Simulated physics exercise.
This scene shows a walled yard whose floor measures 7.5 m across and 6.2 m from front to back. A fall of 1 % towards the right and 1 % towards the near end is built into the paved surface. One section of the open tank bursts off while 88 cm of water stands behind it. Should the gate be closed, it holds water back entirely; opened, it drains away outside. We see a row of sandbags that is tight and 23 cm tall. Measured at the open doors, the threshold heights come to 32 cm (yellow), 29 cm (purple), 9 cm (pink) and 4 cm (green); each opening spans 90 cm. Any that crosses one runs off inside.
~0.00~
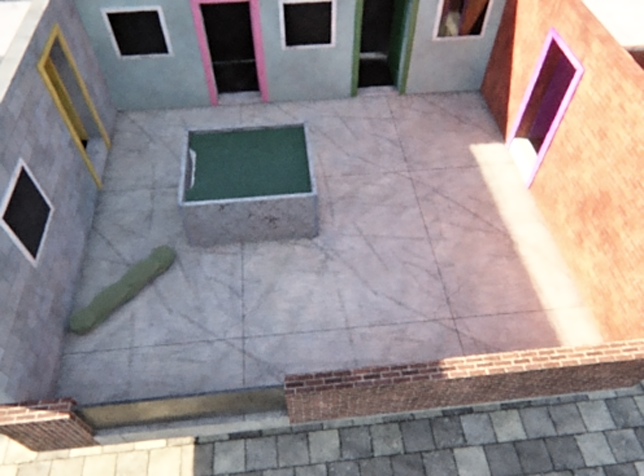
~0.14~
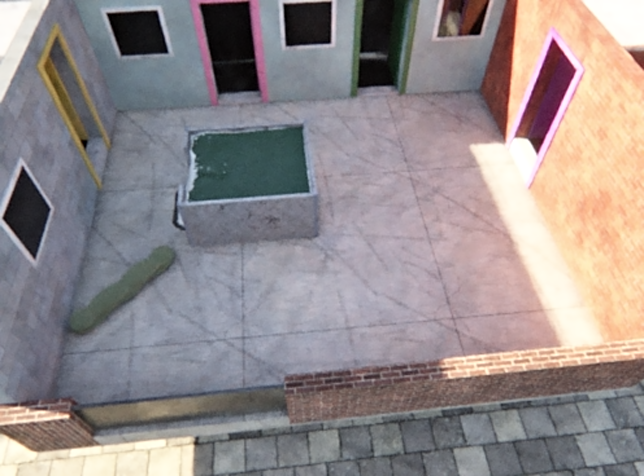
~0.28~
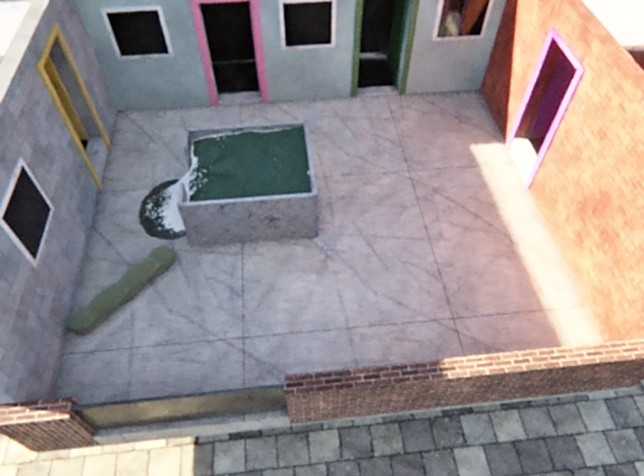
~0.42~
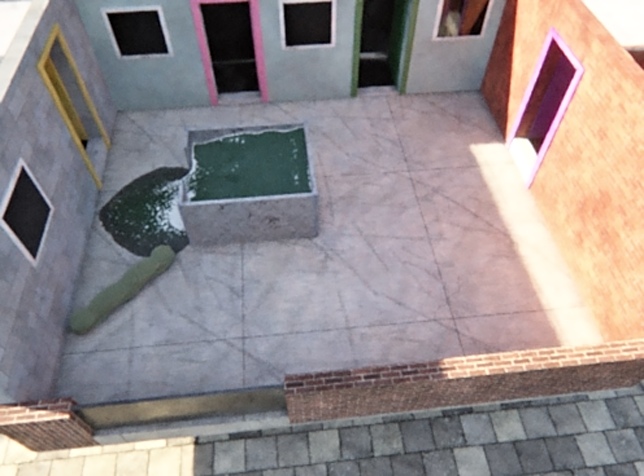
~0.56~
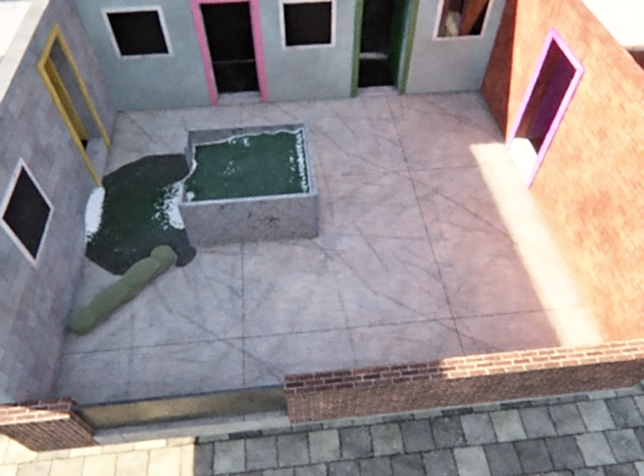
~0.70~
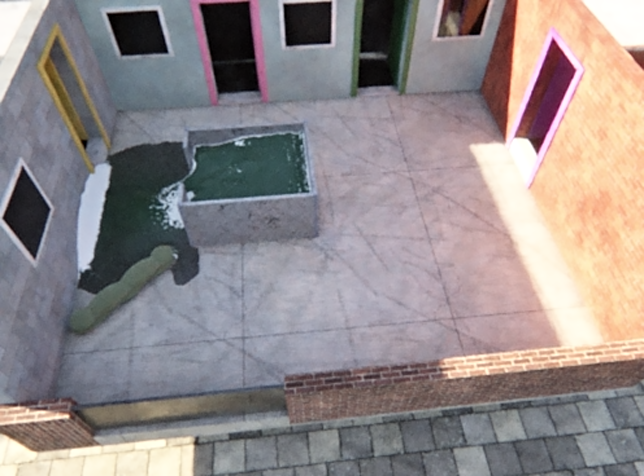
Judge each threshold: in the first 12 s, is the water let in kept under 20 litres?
In order: The yellow door will undershoot the limit. The purple door will undershoot the limit. The pink door will undershoot the limit. The green door will undershoot the limit.
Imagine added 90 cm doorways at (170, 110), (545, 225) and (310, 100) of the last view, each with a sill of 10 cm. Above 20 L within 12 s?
Check each in turn: The first succeeds, the second fails, the third fails.
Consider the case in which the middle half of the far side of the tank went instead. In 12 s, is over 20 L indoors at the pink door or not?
Then the pink door ends up out of bounds.
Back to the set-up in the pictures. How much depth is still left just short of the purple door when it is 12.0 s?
Some 9.5 cm.
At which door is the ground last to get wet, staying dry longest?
Last: Purple.
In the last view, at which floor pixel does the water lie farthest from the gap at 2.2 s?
Around pixel (48, 422).
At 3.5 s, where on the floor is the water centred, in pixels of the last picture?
The water's centre sits at about (198, 206).
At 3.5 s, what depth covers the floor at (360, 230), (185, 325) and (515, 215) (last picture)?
The depths come out at 0, 2 and 0 centimetres, in the order listed.
After 1.4 s water covers 15 % of the floor and is deepest (57 cm) near (71, 319); yellow door 31 cm at the sill, 0 L in, purple door not reached, pink door not reached, green door not reached.
After 2.2 s water covers 20 % of the floor and is deepest (44 cm) near (87, 307); yellow door 24 cm at the sill, 2 L in, purple door not reached, pink door 4 cm at the sill, 0 L in, green door not reached.
After 3.5 s water covers 50 % of the floor and is deepest (32 cm) near (101, 295); yellow door 20 cm at the sill, 2 L in, purple door not reached, pink door 8 cm at the sill, 0 L in, green door 3 cm at the sill, 0 L in.
After 7.0 s water covers 85 % of the floor and is deepest (16 cm) near (181, 232); yellow door 14 cm at the sill, 3 L in, purple door 10 cm at the sill, 0 L in, pink door 7 cm at the sill, 0 L in, green door 3 cm at the sill, 0 L in.
After 12.0 s water covers 90 % of the floor and is deepest (15 cm) near (611, 365); yellow door 7 cm at the sill, 3 L in, purple door 10 cm at the sill, 0 L in, pink door 5 cm at the sill, 1 L in, green door 3 cm at the sill, 1 L in.
